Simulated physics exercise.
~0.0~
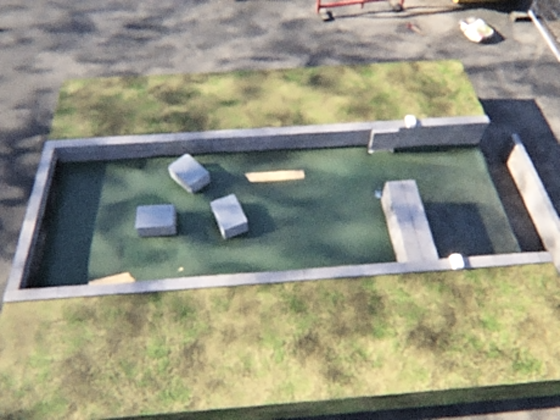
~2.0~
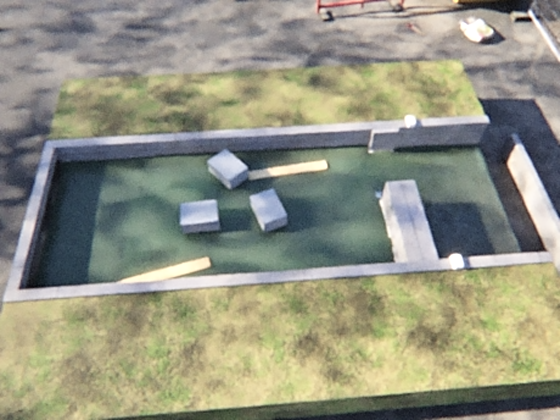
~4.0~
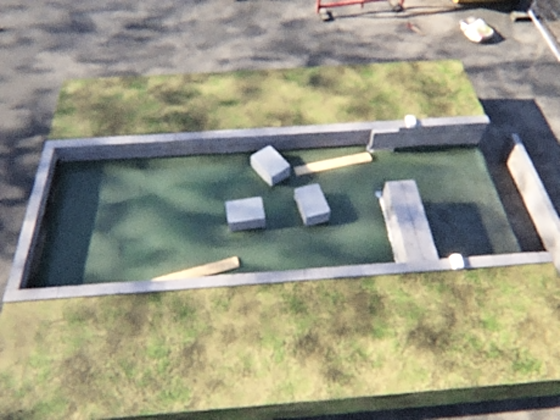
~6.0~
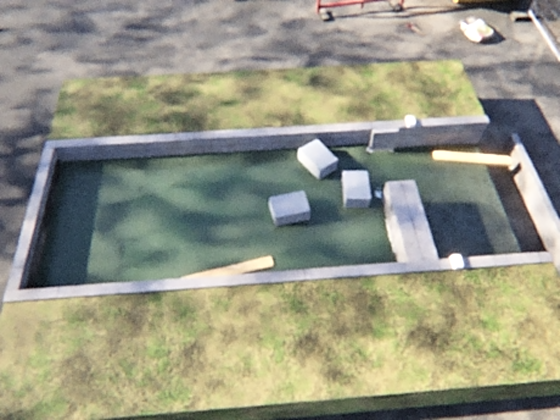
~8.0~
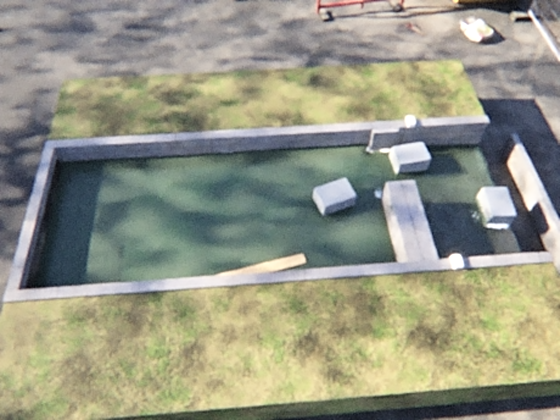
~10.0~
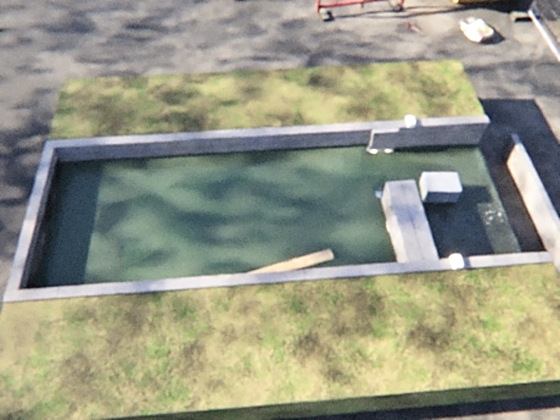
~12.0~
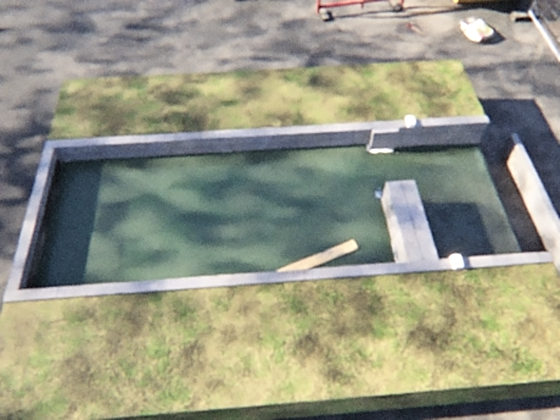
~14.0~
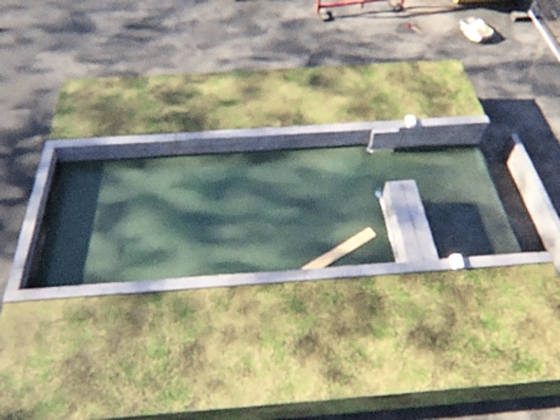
A long, low-walled basin of dark green water fills the view from above, set between strips of patchy grass with grey pavement beyond. Three pale grey blocks and two light wooden planks float at its left and centre, while a pale slab stands in the water near the right end. All of them drift right, the upper plank passing above the slab first and going out of sight. The blocks follow one after another through the same gap and disappear at the right. The lower plank slides slowly along the near wall, tilting, and ends just left of the slab, alone on the water.
